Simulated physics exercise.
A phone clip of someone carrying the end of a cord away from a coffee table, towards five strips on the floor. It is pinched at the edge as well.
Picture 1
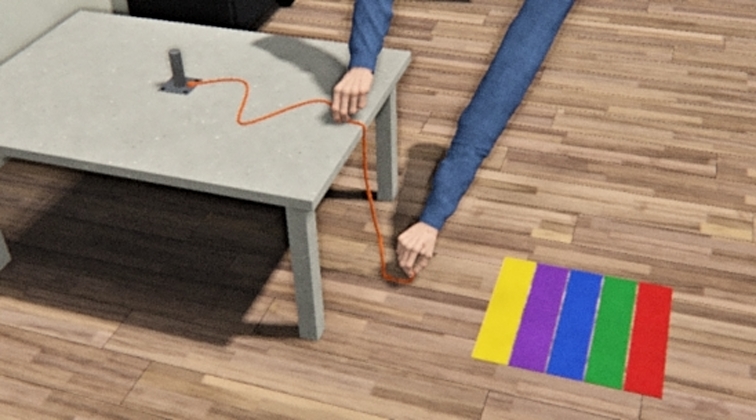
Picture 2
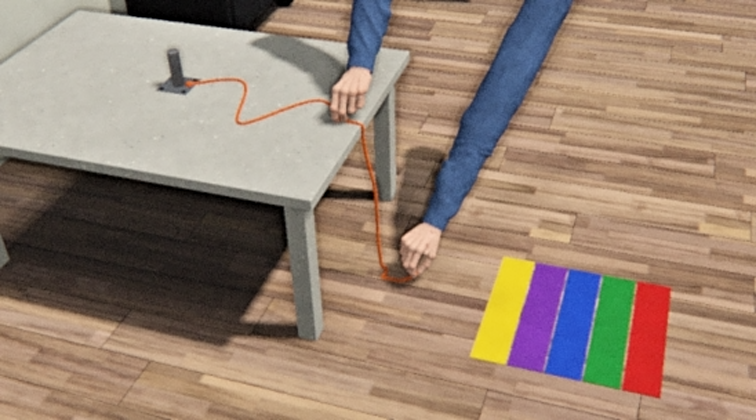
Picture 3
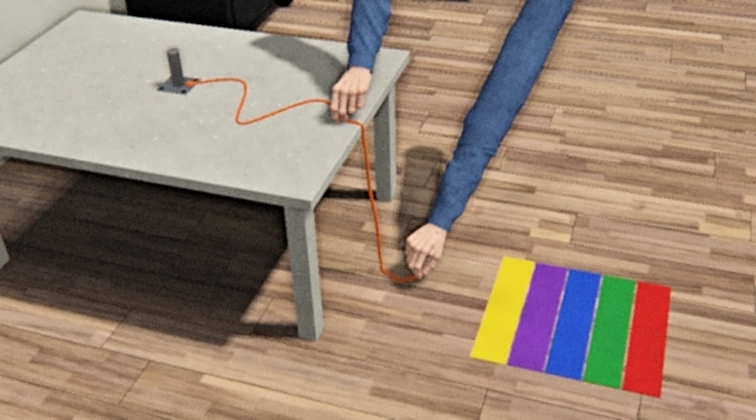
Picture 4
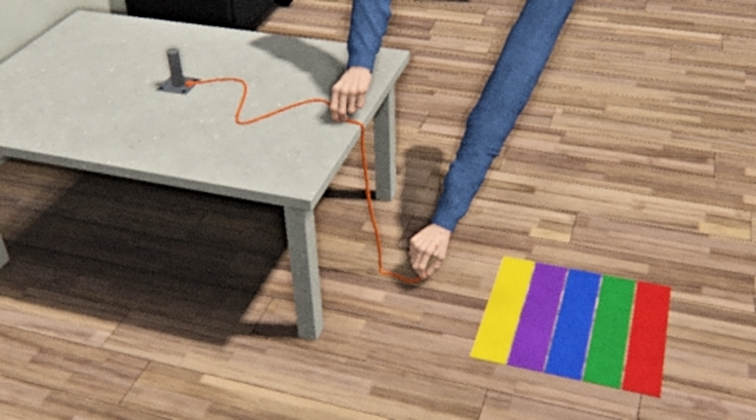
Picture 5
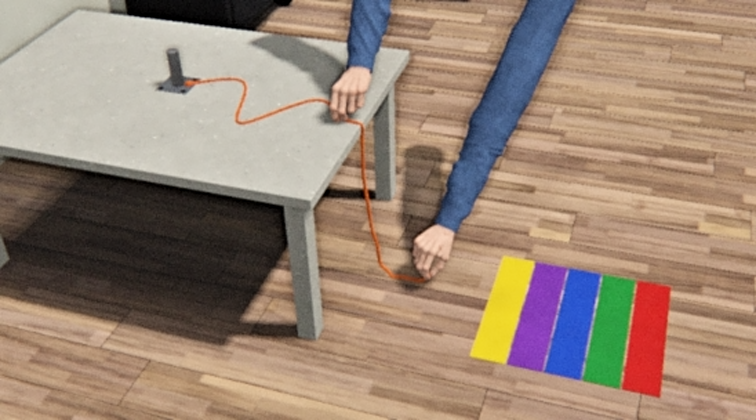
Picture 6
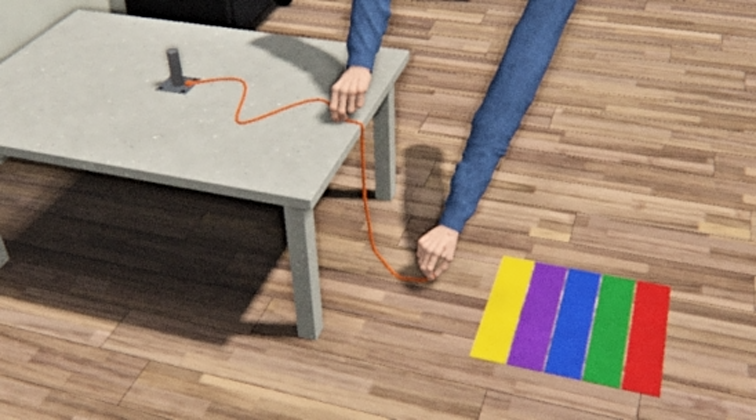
A hand slowly drags an orange cord's end slightly right across the floor, toward coloured strips.
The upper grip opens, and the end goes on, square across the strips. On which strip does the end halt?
The end stops over the red strip.
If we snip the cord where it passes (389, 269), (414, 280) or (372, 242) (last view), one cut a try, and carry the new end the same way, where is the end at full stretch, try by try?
Try by try, around (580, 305), (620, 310) and (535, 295).
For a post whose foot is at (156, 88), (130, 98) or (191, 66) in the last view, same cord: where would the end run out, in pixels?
The places are (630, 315), (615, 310) and (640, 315).
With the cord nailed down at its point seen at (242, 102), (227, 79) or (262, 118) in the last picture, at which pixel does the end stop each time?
Near (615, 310), (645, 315) and (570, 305).
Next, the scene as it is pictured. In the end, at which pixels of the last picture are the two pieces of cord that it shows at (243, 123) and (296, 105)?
They go to (314, 113) and to (368, 130).
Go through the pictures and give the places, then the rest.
In the first frame, end (413, 273); yellow (495, 341); purple (531, 349); blue (569, 357); green (607, 365); red (645, 373).
In the second frame, end (417, 273); cord through (223, 80) (238, 113) (296, 105) (352, 123) (375, 190) (380, 258).
In the third frame, end (422, 274).
In the fourth frame, end (426, 275); cord through (223, 80) (238, 113) (296, 105) (351, 122) (368, 189) (380, 257).
In the fifth frame, end (429, 275).
In the sixth frame, end (434, 276); cord through (223, 80) (238, 113) (296, 105) (351, 122) (364, 188) (379, 257).
Early on, end near (589, 306); over blue.
Midway, end near (630, 314); over green.
At the end of the slack, end near (654, 319); over red. It gets as far as the red strip.
